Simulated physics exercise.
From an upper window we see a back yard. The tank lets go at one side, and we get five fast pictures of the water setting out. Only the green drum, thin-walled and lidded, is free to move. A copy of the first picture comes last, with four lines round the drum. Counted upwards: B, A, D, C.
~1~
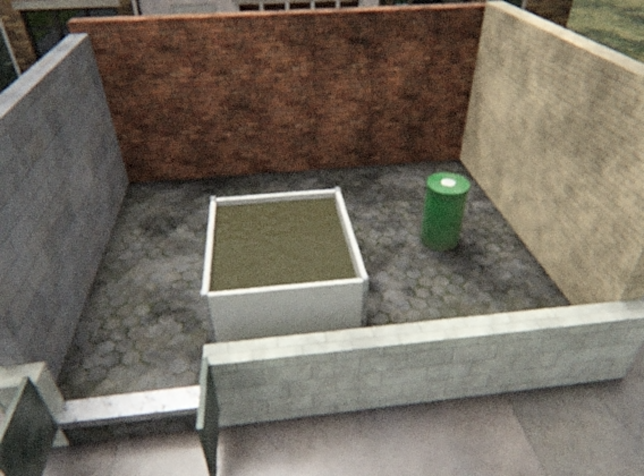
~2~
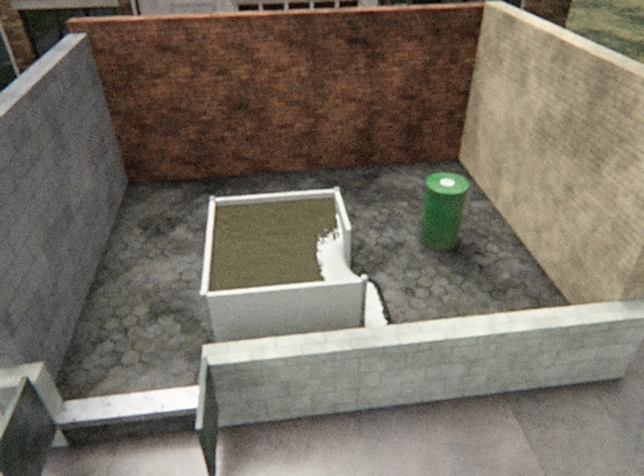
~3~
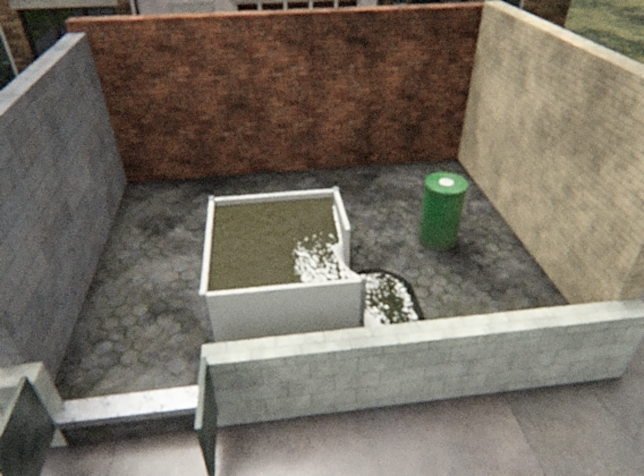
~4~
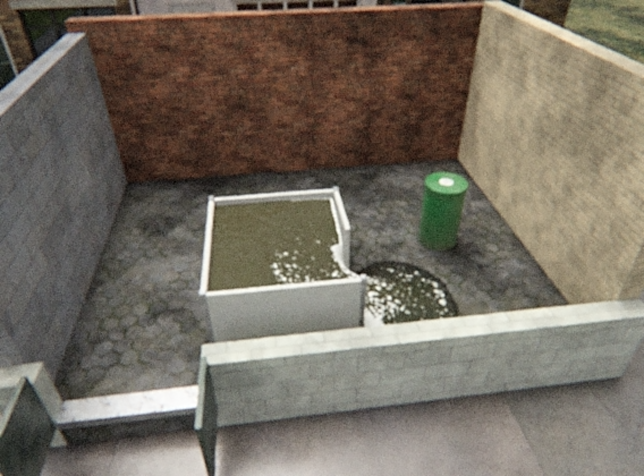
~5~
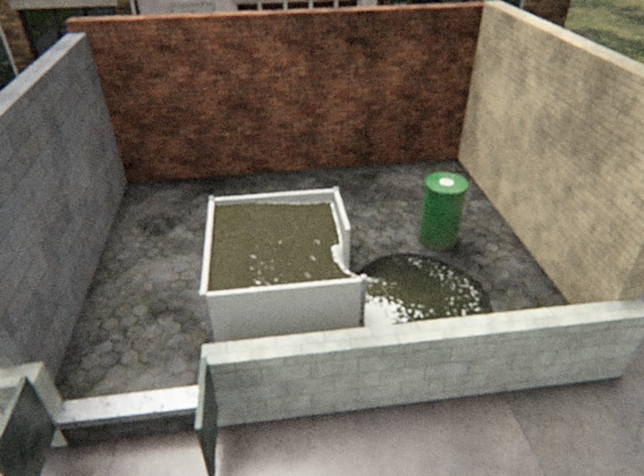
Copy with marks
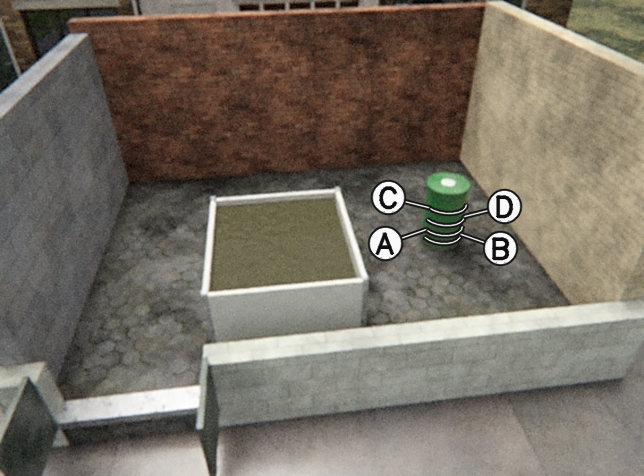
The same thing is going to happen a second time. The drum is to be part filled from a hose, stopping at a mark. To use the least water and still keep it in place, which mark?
Line A.
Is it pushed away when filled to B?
Yes, it does.
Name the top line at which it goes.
Here it is line B.
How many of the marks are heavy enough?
Three of the four.
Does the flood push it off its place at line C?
No, not at all.
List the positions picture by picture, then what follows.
Lid of the green drum at (448, 183); tank full, its middle at (281, 241); open gate at (127, 357), in the first picture.
In the second picture, 2 % of the ground under water, its edge towards the drum at (373, 287).
In the third picture, 4 % of the ground under water, its edge towards the drum at (397, 280).
In the fourth picture, 7 % of the ground under water, its edge towards the drum at (420, 271).
Lid of the green drum at (446, 182); 10 % of the ground under water, its edge towards the drum at (419, 258), in the fifth picture.
In white, A at (448, 235); B at (447, 243); C at (452, 213); D at (450, 225); from the bottom up B, A, D, C.
With A, it does not move.
With B, it is pushed about half its own width away.
With C, it does not move.
With D, it does not move.
